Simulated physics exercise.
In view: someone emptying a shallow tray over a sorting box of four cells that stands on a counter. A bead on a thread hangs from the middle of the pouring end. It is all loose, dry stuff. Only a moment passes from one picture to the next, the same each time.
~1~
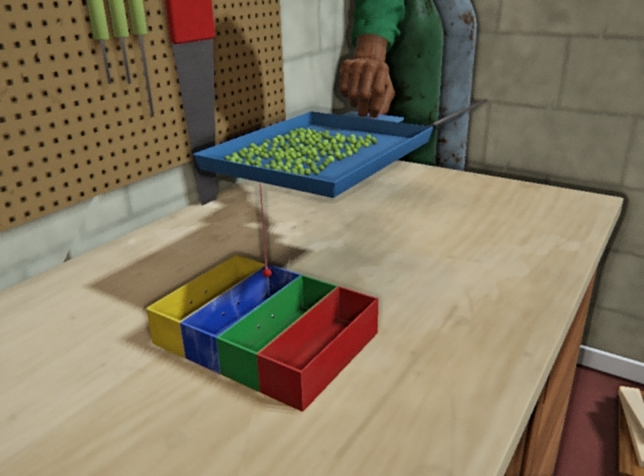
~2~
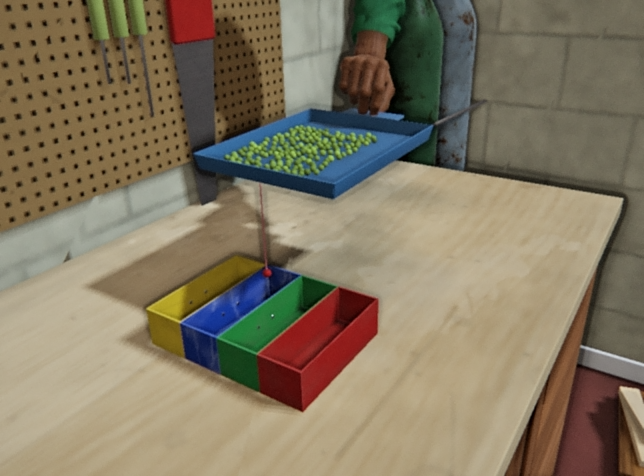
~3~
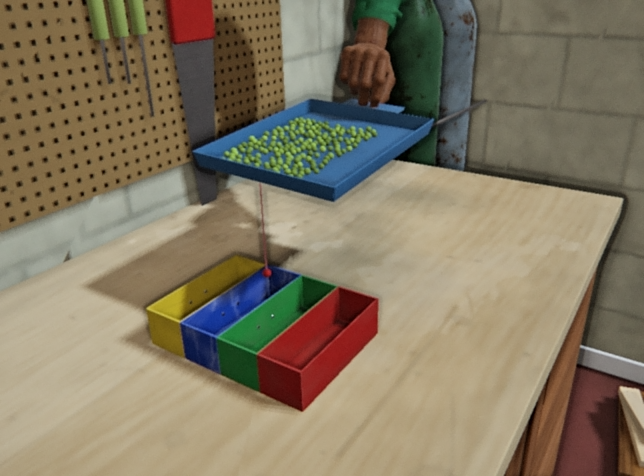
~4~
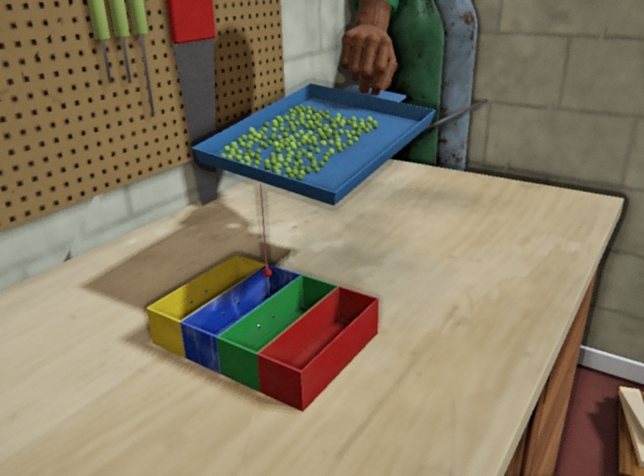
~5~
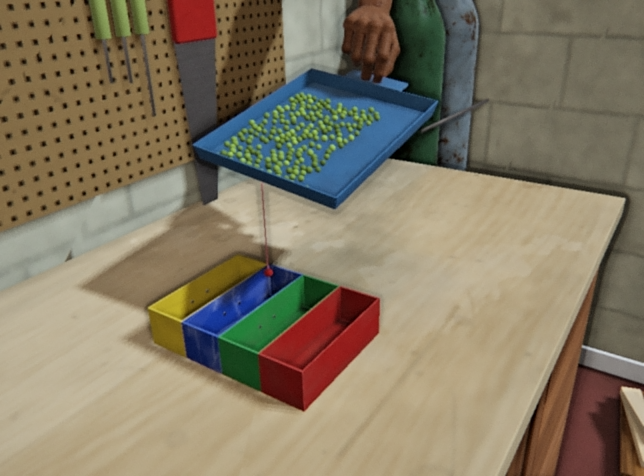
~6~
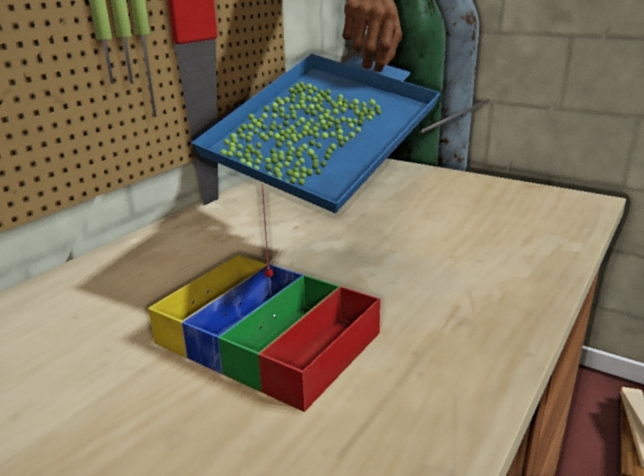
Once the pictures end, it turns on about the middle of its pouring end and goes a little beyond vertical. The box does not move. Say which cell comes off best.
It favours the red compartment.
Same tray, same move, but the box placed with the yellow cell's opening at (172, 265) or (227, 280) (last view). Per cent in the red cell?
In turn 0 and 60 in a hundred.
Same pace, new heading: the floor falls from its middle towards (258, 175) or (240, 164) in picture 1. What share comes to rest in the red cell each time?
About 0 and 0 per cent.
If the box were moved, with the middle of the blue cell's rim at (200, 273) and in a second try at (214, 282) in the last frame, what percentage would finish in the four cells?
About 0 and 10 per cent.
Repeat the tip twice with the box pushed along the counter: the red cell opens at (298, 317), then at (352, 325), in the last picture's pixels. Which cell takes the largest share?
First red, then the cell in green.
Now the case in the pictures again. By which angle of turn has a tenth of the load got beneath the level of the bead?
At some 70 degrees.
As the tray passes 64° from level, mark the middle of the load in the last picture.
Close to (318, 199).
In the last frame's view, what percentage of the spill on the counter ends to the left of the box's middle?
Some 10 per cent.
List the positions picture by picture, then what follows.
Corners of the pouring end (199, 154) and (333, 180), level; middle of the load (293, 153), dried peas; bead on its thread (267, 273); yellow cell (166, 329); blue cell (201, 344); green cell (239, 361); red cell (280, 379), in the first frame.
Corners of the pouring end (199, 153) and (333, 182), level; middle of the load (293, 152), in the second frame.
Corners of the pouring end (198, 151) and (333, 185), tipped barely, lowest at the right corner; middle of the load (293, 148), in the third frame.
Corners of the pouring end (198, 147) and (334, 189), tipped a little, lowest at the right corner; middle of the load (293, 142), in the fourth frame.
Corners of the pouring end (198, 144) and (335, 194), tipped clearly, lowest at the right corner; middle of the load (294, 136), in the fifth frame.
Corners of the pouring end (198, 142) and (336, 199), tipped clearly, lowest at the right corner; middle of the load (294, 133), roughly a third on the move; yellow cell (168, 329); blue cell (202, 344); green cell (240, 361); red cell (282, 379), in the sixth frame.
Just after the last frame, tray tipped steeply; the larger part on the tray; just a few in the red cell; about a tenth falling or outside the box.
A moment on, tray tipped past a quarter turn; roughly a quarter on the tray; roughly half in the red cell; about a tenth in the green cell; roughly a quarter falling or outside the box.
Further on, tray tipped past a quarter turn; roughly two thirds in the red cell; roughly a quarter in the green cell; about a tenth falling or outside the box.
When it is over, tray tipped past a quarter turn; roughly two thirds in the red cell; roughly a quarter in the green cell; not one in the blue cell; not one in the yellow cell; about a tenth outside the box.
